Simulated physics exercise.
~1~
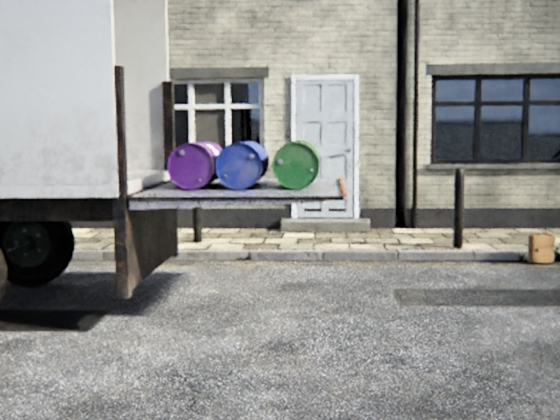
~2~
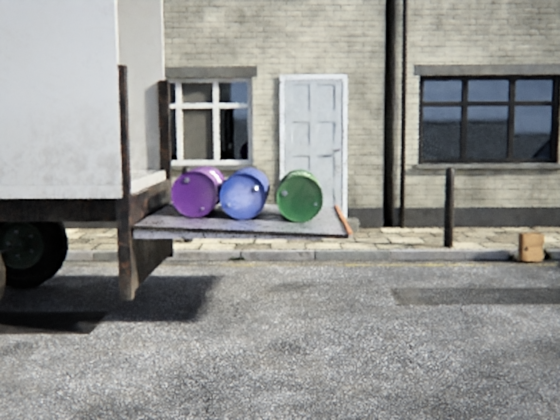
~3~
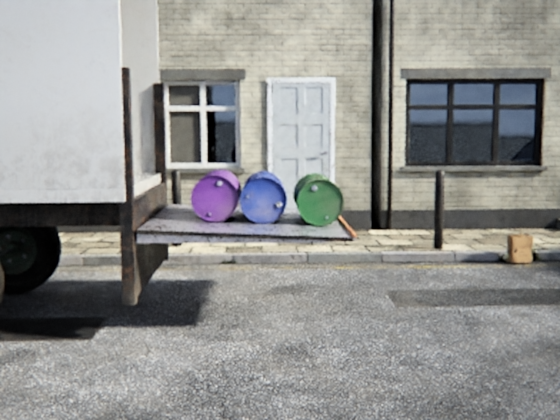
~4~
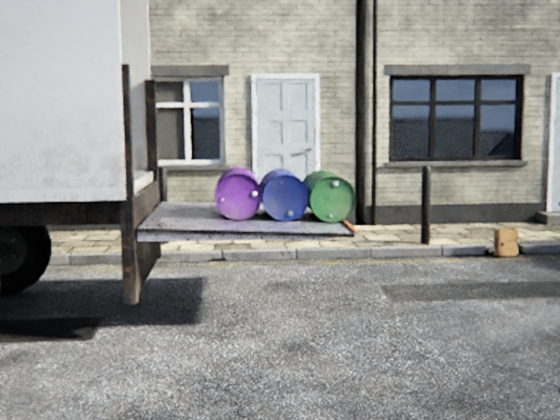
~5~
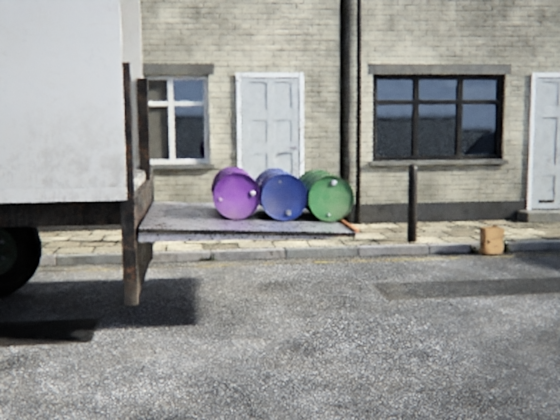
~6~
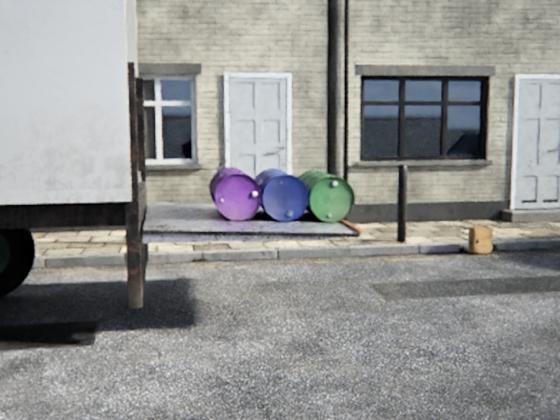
A lorry stands at the left of a sunlit street, seen side-on from across the road, its tail-lift sticking out to the right before a pale brick building with a light door and dark-framed windows. Purple, blue and green drums lie on their sides along the plate, left to right, with a low stop at its outer edge. The plate drops a little and tilts down towards its outer end. The drums roll right, and green halts at the stop. Blue and purple close up behind it, and all three rest together on the plate as the view drifts sideways.
